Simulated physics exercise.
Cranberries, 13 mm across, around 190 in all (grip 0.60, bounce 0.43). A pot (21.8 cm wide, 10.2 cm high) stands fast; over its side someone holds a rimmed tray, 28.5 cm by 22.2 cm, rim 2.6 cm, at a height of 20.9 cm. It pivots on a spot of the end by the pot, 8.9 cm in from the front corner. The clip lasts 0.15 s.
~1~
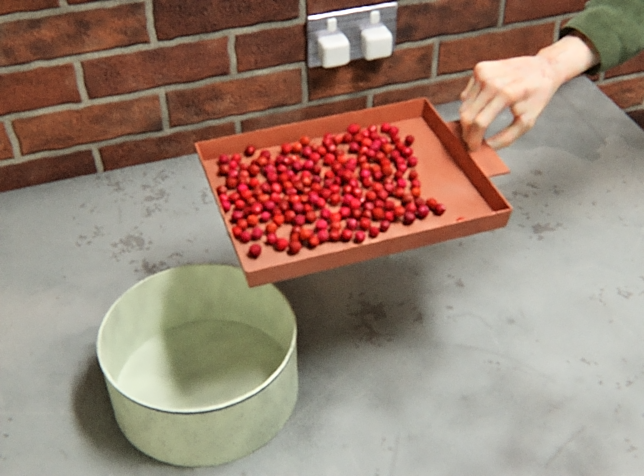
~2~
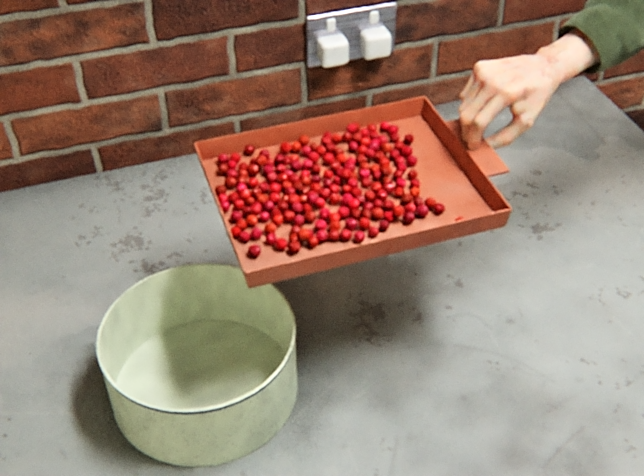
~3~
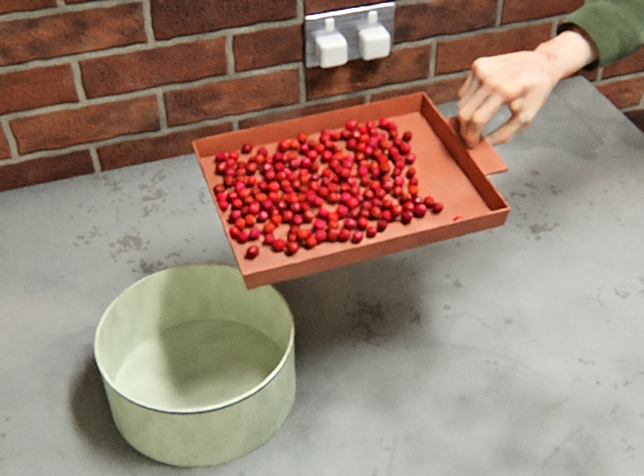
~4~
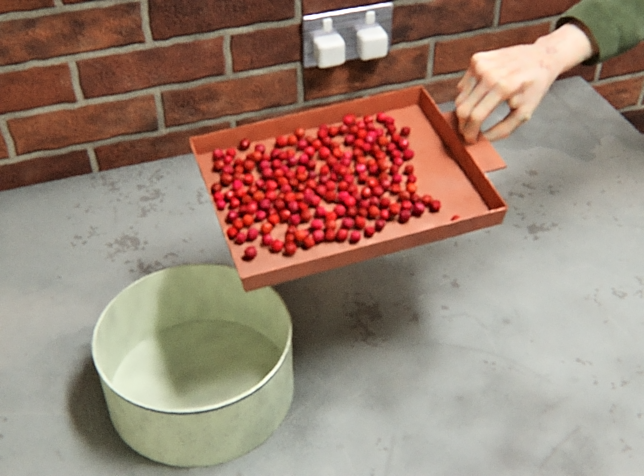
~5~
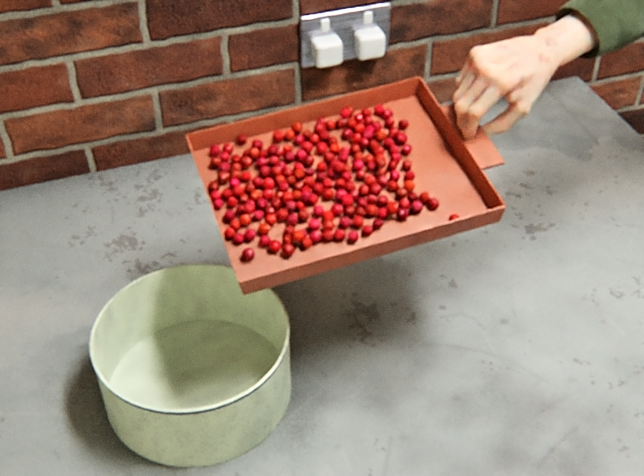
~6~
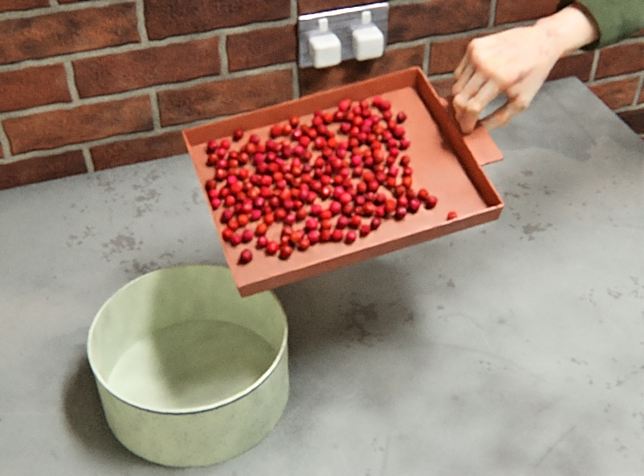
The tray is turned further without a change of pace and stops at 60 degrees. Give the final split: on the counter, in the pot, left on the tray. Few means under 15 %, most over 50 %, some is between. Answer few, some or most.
Counter few, pot few, tray most.
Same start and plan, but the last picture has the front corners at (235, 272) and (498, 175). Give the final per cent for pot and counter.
Pot 5, counter 0.
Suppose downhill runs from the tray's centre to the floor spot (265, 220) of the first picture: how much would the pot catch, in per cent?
About 5 per cent.
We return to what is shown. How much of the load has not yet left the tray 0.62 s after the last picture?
Some 95 per cent of the load.
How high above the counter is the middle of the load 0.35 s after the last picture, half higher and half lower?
Roughly 24 cm.
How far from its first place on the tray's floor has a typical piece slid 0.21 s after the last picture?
About 2 cm.
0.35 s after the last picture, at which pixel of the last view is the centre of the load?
At about (305, 207).
Then, 0.21 s after the last picture, tilt 36 degrees; the tray holds 100 %, the pot 0 %.
Then, 0.35 s after the last picture, tilt 53 degrees; the tray holds 100 %, the pot 0 %.
Then, 0.62 s after the last picture, tilt 60 degrees; the tray holds 95 %, the pot 0 %.
In the end, counter 5 %, pot 5 %, tray 90 %.
